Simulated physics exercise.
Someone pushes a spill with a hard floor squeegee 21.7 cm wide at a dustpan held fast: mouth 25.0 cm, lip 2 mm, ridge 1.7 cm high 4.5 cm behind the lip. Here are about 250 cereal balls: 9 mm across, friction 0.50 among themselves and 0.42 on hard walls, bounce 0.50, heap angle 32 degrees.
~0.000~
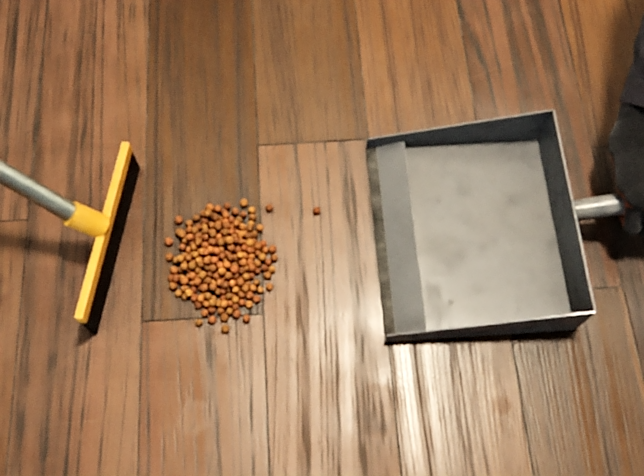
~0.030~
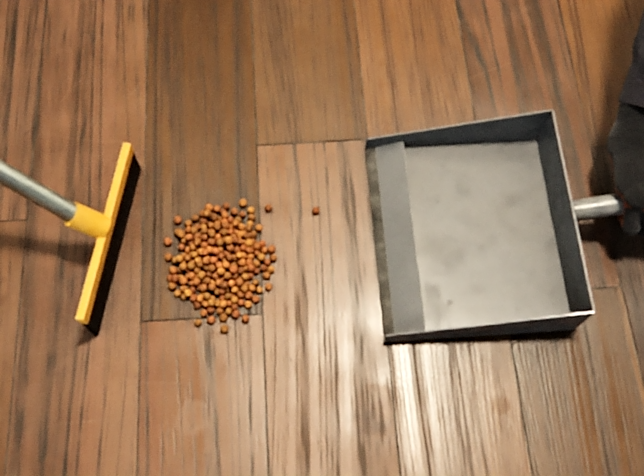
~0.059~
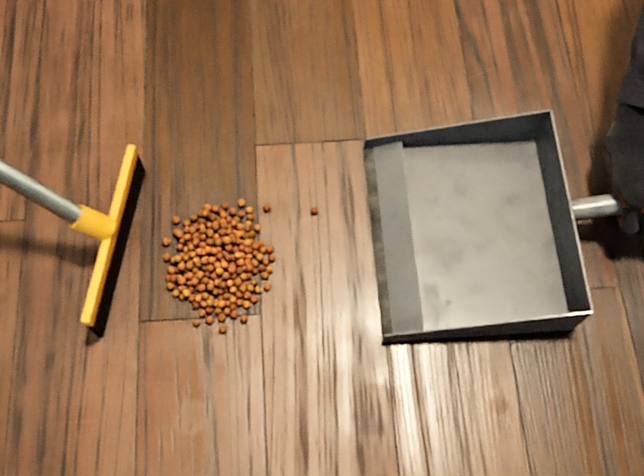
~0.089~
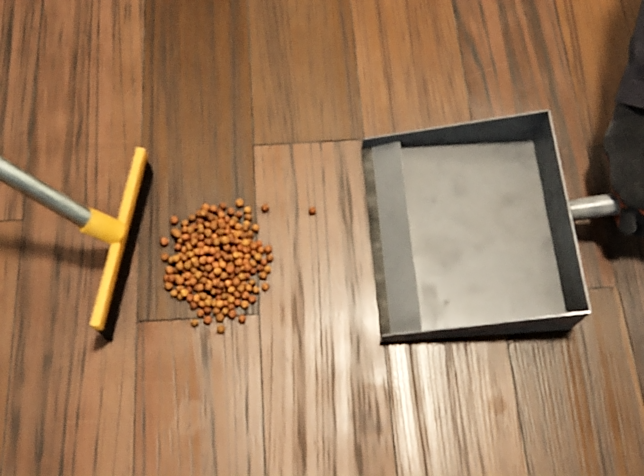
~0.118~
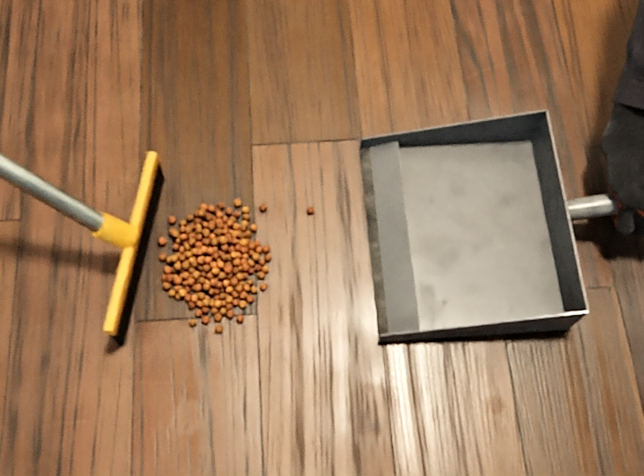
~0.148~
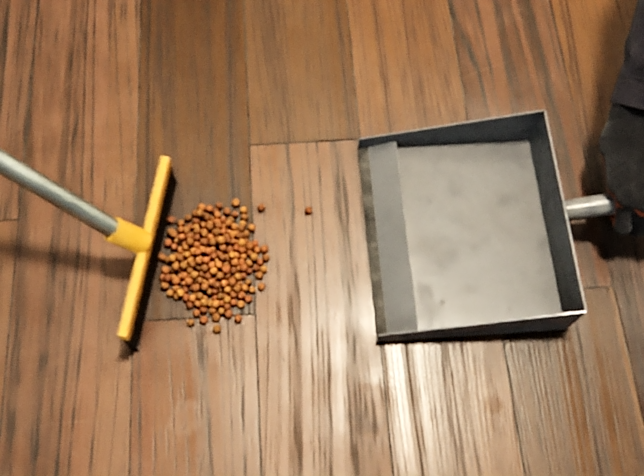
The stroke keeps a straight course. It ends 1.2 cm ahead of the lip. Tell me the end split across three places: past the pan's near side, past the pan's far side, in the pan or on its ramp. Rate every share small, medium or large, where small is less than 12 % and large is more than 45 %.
Ratings - near side: Medium; far side: Small; pan: Medium.
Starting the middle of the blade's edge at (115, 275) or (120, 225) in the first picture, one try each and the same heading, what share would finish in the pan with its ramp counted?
Close to 25 in a hundred, then close to 35 in a hundred.
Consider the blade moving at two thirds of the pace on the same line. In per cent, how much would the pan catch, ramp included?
It would come to roughly 30 percent.
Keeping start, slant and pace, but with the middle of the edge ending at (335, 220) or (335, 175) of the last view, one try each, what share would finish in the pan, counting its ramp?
Some 25 per cent on the first try, 10 per cent on the second.
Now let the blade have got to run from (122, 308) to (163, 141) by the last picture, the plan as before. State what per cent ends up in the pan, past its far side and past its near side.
Per cent by place - pan 15, far side 0, near side 0.
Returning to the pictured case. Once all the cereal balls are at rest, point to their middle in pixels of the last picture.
Estimated resting centre: Around (374, 303).
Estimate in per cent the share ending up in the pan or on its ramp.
About 30 per cent.
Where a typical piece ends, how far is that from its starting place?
Median shift: Approx. 20 cm.
Then, at 0.34 s, middle of the blade 14 cm from the lip; 0 % over the lip, far side 0 %, near side 5 %.
After 0.47 s, middle of the blade 7 cm from the lip; 0 % over the lip, far side 0 %, near side 20 %.
Then, at 0.73 s, middle of the blade 3 cm from the lip; 30 % over the lip, far side 0 %, near side 30 %.
In the end, at 1.2 s, near side 30 %, far side 0 %, pan 30 %, in front of the lip or behind the blade 40 %.
